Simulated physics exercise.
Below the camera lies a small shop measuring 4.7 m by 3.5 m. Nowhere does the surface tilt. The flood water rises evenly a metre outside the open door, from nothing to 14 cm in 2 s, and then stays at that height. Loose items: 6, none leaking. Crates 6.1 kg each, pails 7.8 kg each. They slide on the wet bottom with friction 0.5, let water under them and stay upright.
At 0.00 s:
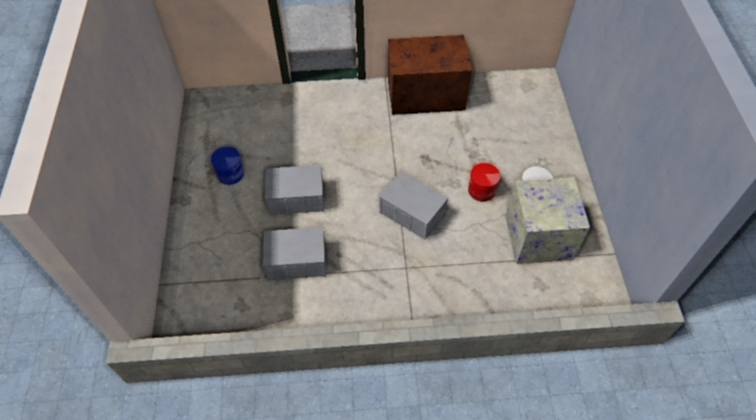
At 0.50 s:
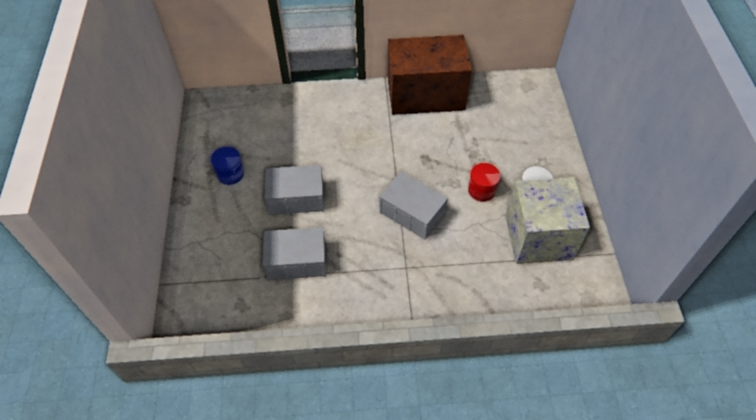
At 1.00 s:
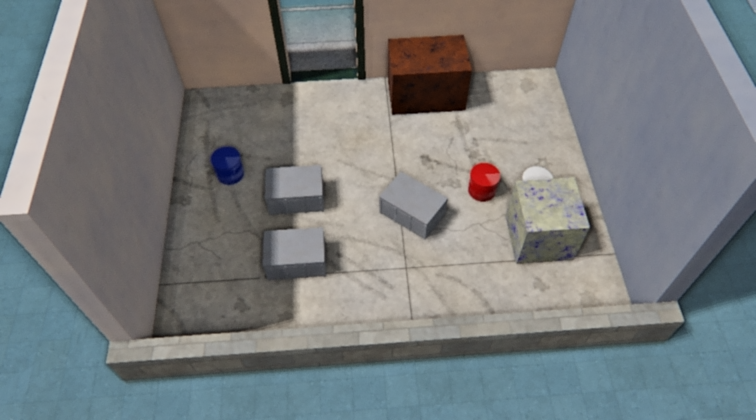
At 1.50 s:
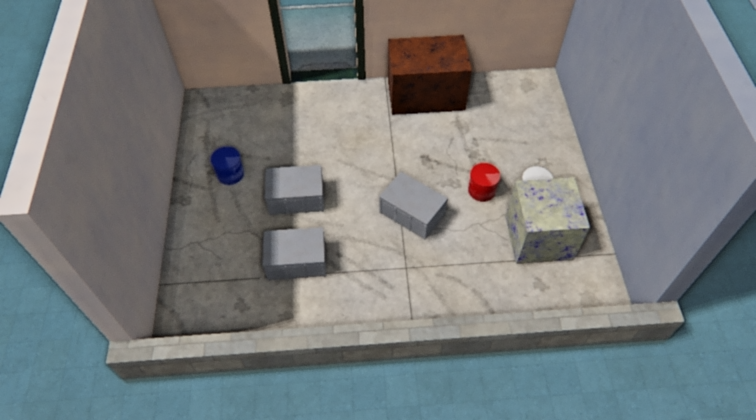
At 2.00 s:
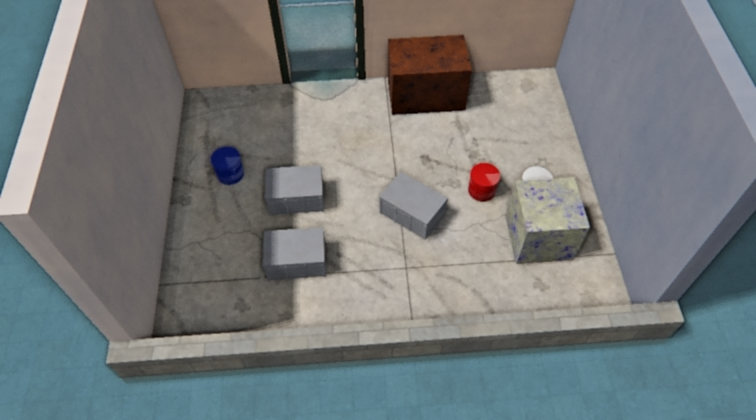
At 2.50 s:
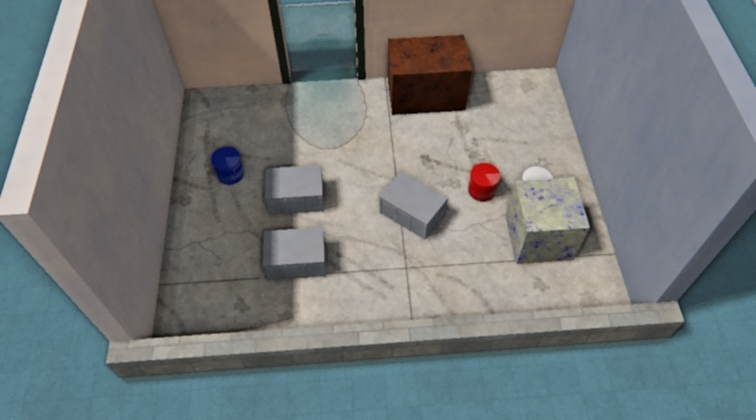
A small walled room with scattered gray blocks, a blue pail and a red pail sat still as water rose outside, then crept through the open doorway and spread a little across the floor.
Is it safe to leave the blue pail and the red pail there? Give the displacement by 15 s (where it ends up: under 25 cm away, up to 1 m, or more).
By the end, the blue pail has hardly budged and the red pail has hardly budged.
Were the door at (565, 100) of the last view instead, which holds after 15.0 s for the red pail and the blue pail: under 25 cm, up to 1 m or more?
The red pail hardly moves at all and the blue pail hardly moves at all.
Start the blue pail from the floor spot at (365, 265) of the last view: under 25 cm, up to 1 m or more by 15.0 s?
Looks like it hardly stirs.
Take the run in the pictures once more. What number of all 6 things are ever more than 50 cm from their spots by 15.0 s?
That comes to 3.
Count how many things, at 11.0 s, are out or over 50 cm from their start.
I make it 3 by then.
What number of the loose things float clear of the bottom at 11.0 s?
Just then, the number is 3.
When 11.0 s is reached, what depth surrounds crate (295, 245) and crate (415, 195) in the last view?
Roughly 6 and 5 cm.
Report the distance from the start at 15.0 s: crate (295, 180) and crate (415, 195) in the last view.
Shifts: 120 cm / 200 cm.
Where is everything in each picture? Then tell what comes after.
In the first frame, the blue pail at (225, 158) rests on the ground; the red pail at (485, 174) rests on the ground; water covers 0.0 m2; 0 of 6 have shifted.
In the second frame, the blue pail at (225, 158), on the bottom; the red pail at (485, 174) rests on the ground; water covers 0.0 m2; 0 of 6 have shifted.
In the third frame, the blue pail at (225, 158) rests on the ground; the red pail at (485, 174) rests on the ground; 0.0 m2 under water; 0 of 6 have shifted.
In the fourth frame, the blue pail at (225, 158) rests on the ground; the red pail at (485, 174) rests on the ground; 0.0 m2 under water; 0 of 6 have shifted.
In the fifth frame, the blue pail at (225, 158) rests on the ground; the red pail at (485, 174) rests on the ground; water covers 0.1 m2; 0 of 6 have shifted.
In the sixth frame, the blue pail at (225, 158) rests on the ground; the red pail at (485, 174), on the bottom; 0.8 m2 under water; 0 of 6 have shifted.
After 3.5 s the blue pail is near (225, 158), 0.0 m from its start, aground; the red pail is near (485, 174), 0.0 m from its start, aground; 0 afloat.
After 6.8 s the blue pail is near (225, 158), 0.0 m from its start, aground; the red pail is near (485, 174), 0.0 m from its start, aground; 2 afloat.
After 11.0 s the blue pail is near (225, 158), 0.0 m from its start, aground; the red pail is near (485, 174), 0.0 m from its start, aground; 3 afloat.
After 15.0 s the blue pail is near (225, 158), 0.0 m from its start, aground; the red pail is near (485, 174), 0.0 m from its start, aground; 3 afloat.
